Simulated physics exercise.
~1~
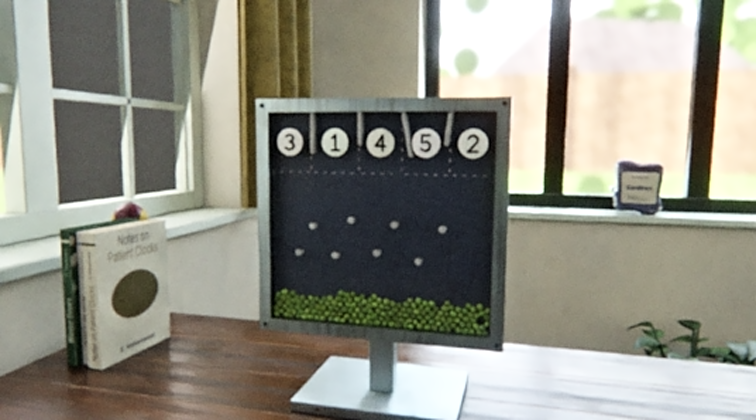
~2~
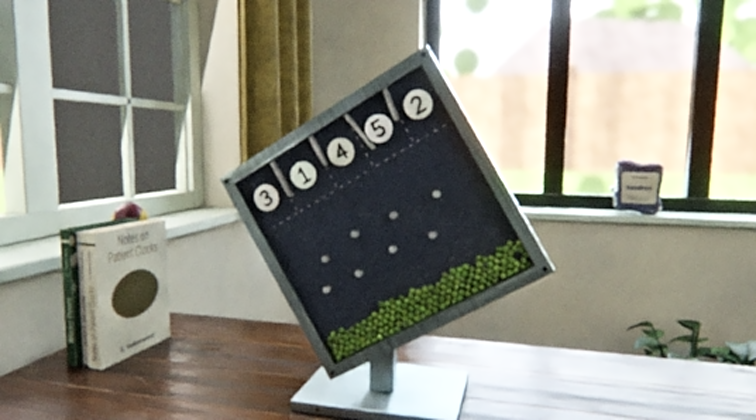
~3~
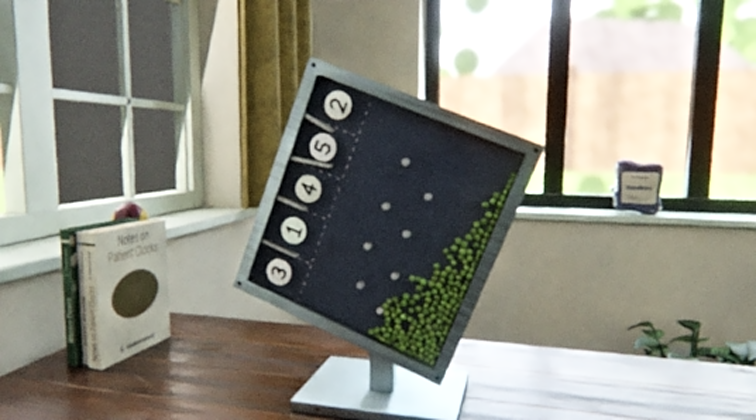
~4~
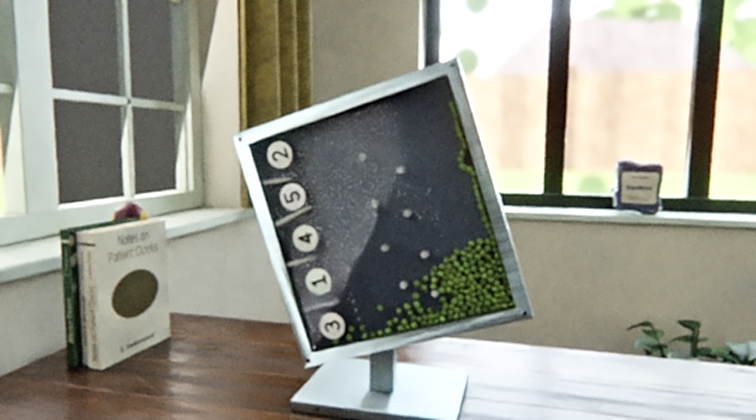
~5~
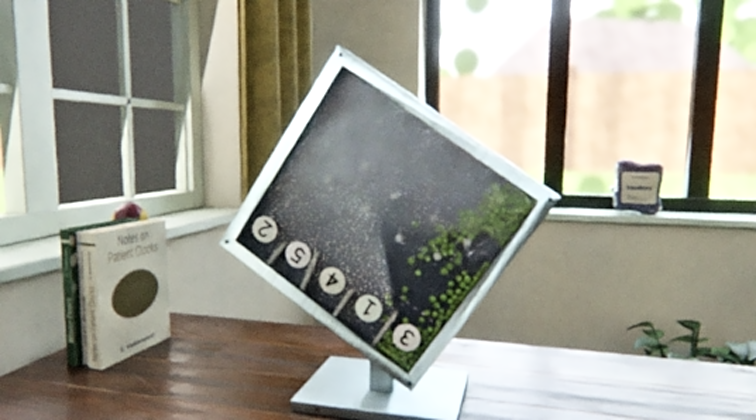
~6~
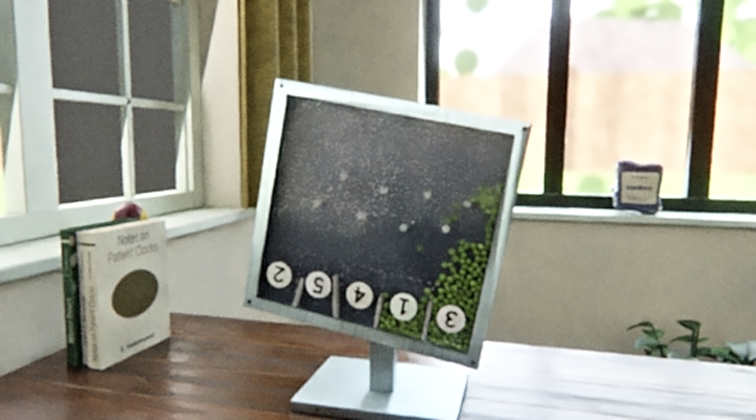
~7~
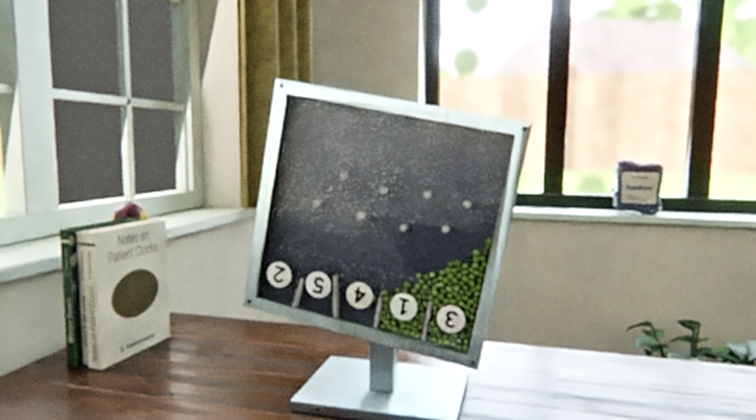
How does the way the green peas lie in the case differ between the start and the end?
At the start the peas lie in a fairly level layer across the whole bottom of the case. At the end they are piled in a sloping heap in the lower right corner, around the discs marked three and one.
